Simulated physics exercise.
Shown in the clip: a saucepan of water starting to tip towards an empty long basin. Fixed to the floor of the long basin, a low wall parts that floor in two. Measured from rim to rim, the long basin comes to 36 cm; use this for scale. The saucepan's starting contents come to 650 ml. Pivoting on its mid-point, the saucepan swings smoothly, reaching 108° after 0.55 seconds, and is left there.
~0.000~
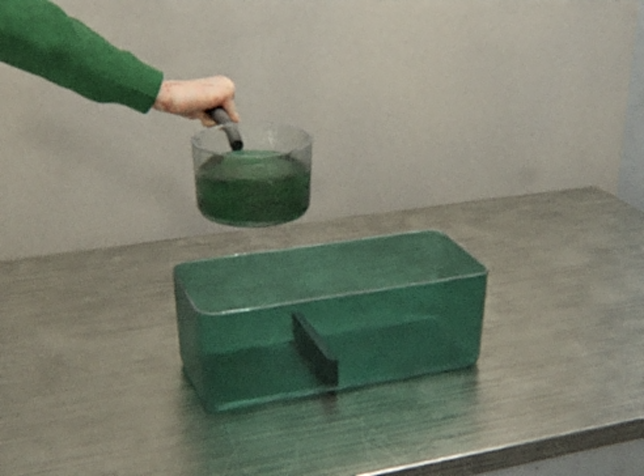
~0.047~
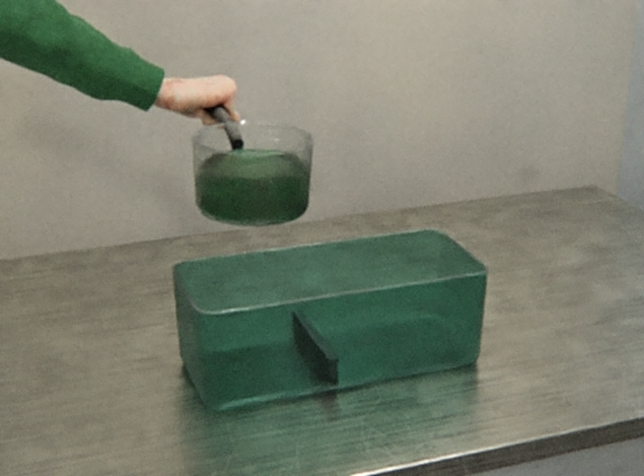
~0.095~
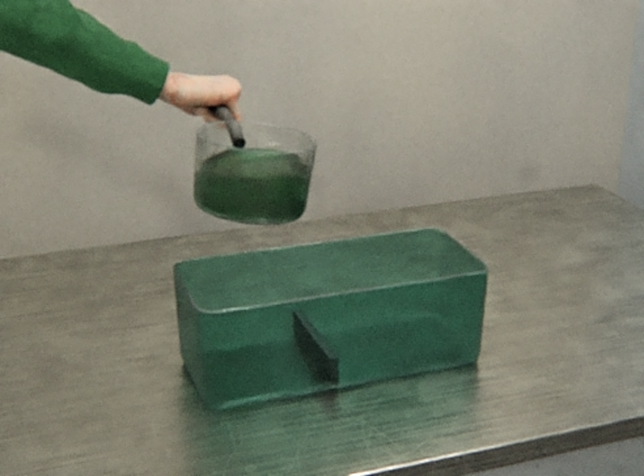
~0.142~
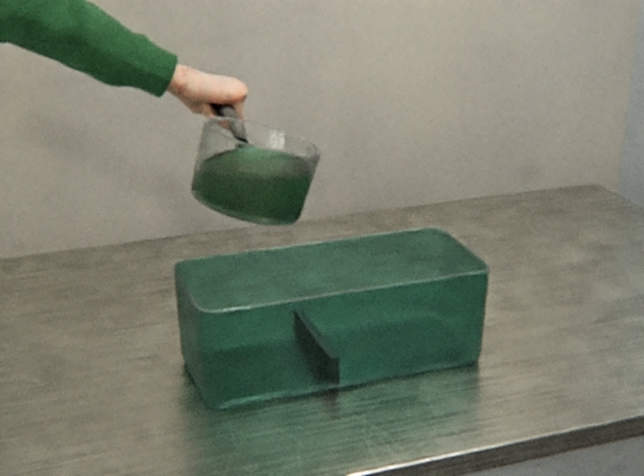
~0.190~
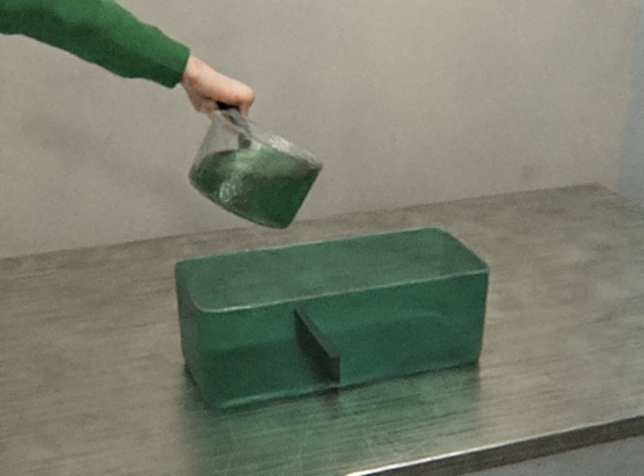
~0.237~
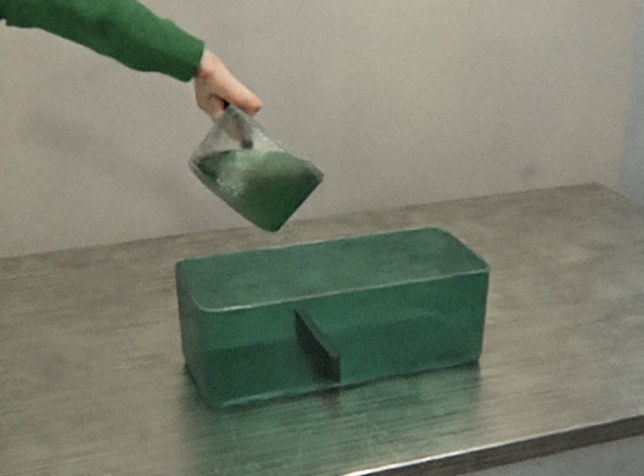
A hand in a green sleeve steadily tilts a clear saucepan rightward above a long green basin.
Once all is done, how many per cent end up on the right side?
Roughly 90 percent ends up on the right side.
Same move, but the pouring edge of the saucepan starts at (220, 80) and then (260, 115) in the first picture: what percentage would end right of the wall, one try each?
Some 10 and 35 per cent, in that order.
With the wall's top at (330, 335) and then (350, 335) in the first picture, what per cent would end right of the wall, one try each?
First 75, then 35 per cent.
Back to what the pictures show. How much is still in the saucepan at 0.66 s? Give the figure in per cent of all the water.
About 7 percent.
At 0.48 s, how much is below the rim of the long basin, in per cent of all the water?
Close to 28 in a hundred.
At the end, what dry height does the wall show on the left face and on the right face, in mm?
Near 36 mm for the left and near 16 mm for the right.
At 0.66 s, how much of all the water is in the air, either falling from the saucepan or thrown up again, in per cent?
Estimate: About 7 in a hundred.
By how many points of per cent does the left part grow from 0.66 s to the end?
It comes to some 1 per cent.
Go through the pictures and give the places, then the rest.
It leans 0°; its right rim is at (308, 135); the water meets the walls at (197, 170) and (304, 159); the long basin's rim runs from (184, 290) to (465, 251); the wall's top is at (314, 335), in the first frame.
It leans 2°; its right rim is at (309, 136); the water meets the walls at (197, 169) and (304, 158), in the second frame.
It leans 8°; its right rim is at (312, 140); the water meets the walls at (199, 167) and (305, 158), in the third frame.
It leans 17°; its right rim is at (316, 149); the water meets the walls at (197, 168) and (308, 159), in the fourth frame.
It leans 29°; its right rim is at (318, 162); the water meets the walls at (195, 166) and (312, 161), in the fifth frame.
It leans 42°; its right rim is at (317, 176); the water meets the walls at (194, 161) and (311, 163); 1 per cent is over the edge, in the sixth frame.
By 0.48 s the tilt is 104° and 31 per cent is still to pour, 0 is left of the wall and 28 right of it.
By 0.66 s the tilt is 108° and 7 per cent is still to pour, 8 is left of the wall and 77 right of it.
By 0.85 s the tilt is 108° and 0 per cent is still to pour, 8 is left of the wall and 88 right of it.
By 1.05 s the tilt is 108° and 0 per cent is still to pour, 9 is left of the wall and 90 right of it.
At rest 9 per cent lies left of the wall, 90 right of it and 1 outside.
